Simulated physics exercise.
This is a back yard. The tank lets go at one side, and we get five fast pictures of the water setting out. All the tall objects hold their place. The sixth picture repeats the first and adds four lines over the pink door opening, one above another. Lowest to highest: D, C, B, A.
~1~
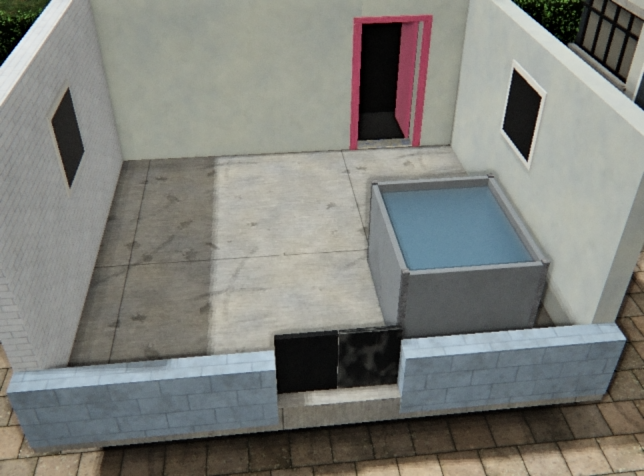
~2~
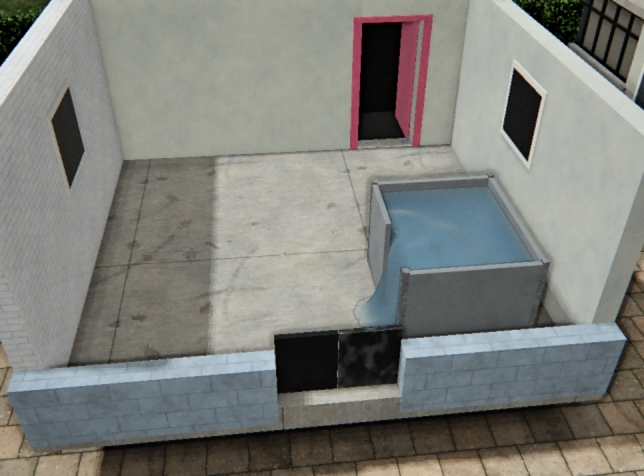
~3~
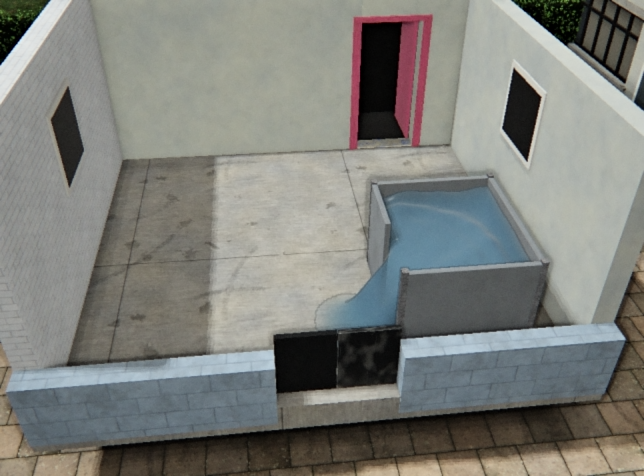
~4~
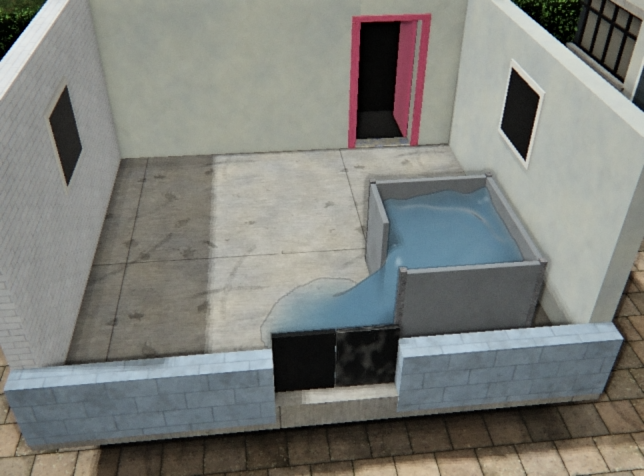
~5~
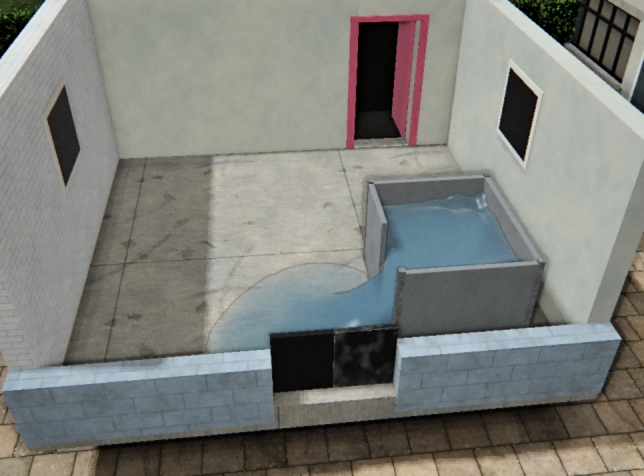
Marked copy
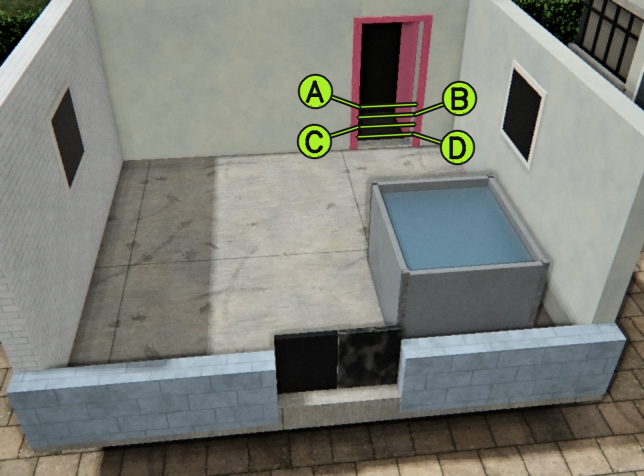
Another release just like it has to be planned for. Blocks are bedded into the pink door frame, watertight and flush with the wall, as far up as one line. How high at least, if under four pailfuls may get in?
Line D.
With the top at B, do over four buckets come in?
No.
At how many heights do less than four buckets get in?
All of the four.
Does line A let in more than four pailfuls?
No.
On the marked copy, A at (387, 105); B at (387, 115); C at (386, 125); D at (385, 135); from the bottom up D, C, B, A.
With A, nothing gets over.
With B, nothing gets over.
With C, nothing gets over.
With D, nothing gets over.
